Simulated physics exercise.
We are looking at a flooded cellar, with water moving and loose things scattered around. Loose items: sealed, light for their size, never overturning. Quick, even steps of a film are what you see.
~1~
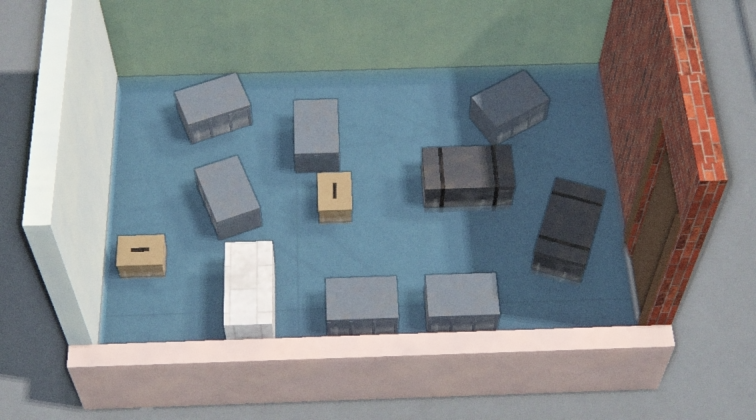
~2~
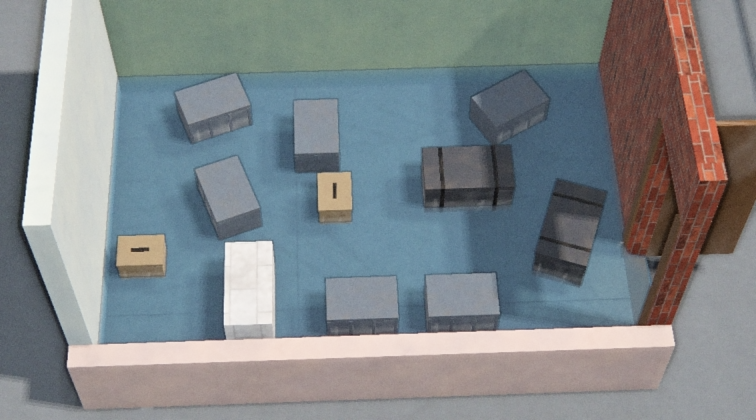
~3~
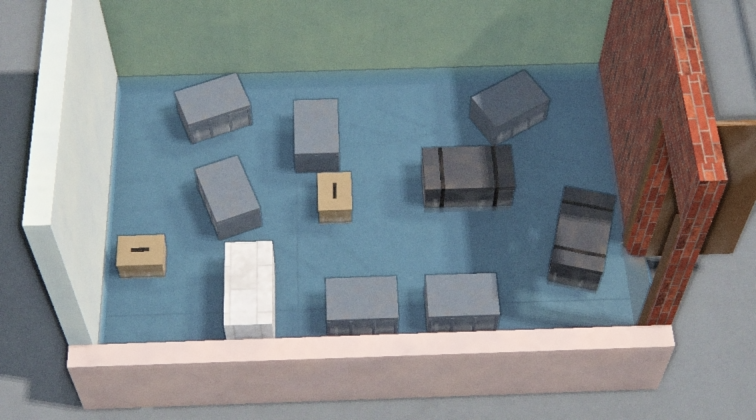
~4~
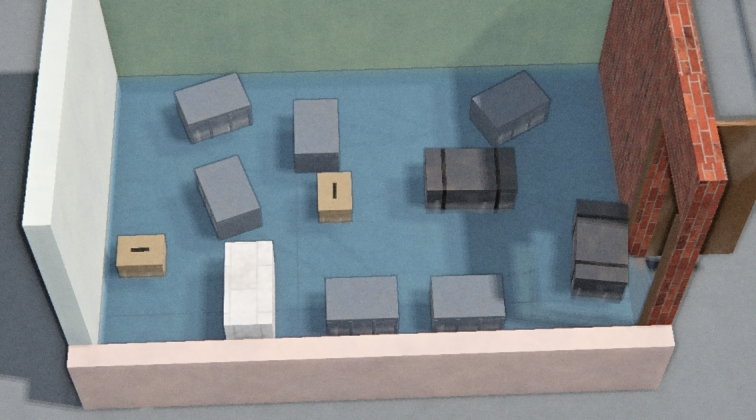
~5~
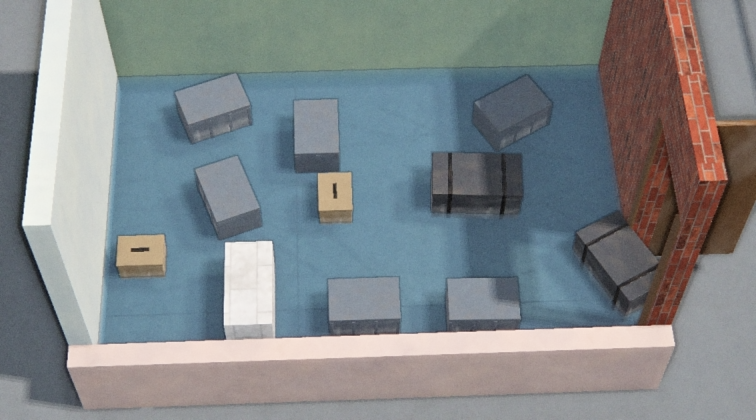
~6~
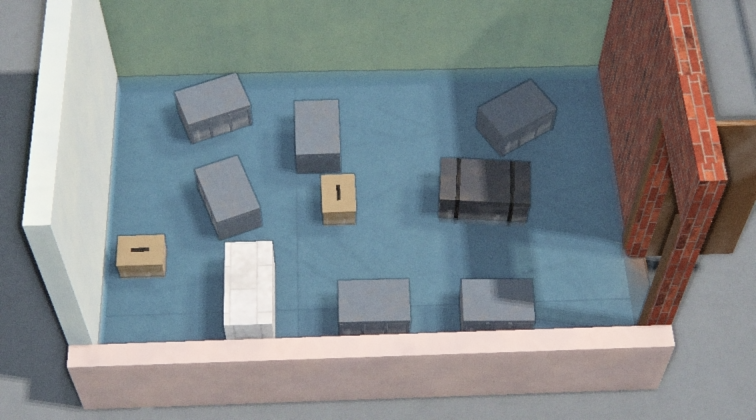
In a flooded cellar, a door in the brick wall swung open, and the dark strapped trunk nearest it drifted right, turned and went out of sight, while several other floating boxes shifted slightly right.
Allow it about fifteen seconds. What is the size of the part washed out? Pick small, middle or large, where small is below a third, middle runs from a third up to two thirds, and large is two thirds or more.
Small.
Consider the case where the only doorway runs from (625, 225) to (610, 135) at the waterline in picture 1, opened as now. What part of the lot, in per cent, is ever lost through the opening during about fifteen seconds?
About 50 %.
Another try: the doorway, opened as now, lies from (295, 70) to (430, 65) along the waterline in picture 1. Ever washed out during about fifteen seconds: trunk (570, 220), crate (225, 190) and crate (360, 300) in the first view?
Answer, item by item: Not lost, lost, not lost.
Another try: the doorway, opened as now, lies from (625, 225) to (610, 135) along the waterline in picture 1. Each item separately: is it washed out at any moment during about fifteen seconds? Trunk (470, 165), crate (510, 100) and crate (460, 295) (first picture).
Okay, one after another: Departs, then departs, then departs.
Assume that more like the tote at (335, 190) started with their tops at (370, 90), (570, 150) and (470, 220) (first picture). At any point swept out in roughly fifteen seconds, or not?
Here's how it goes, in order: Does not get out, then gets out, then gets out.
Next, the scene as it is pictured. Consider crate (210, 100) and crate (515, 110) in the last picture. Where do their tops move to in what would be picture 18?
My guess: Roughly (253, 104), then roughly (561, 152).
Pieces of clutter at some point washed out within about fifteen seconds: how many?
Exactly 1.
A moment on, 1 of 10 are out; 9 afloat.
Next, 1 of 10 are out; 9 afloat.
Later, 1 of 10 are out; 9 afloat.
In the end, 1 of 10 are out; 9 afloat.
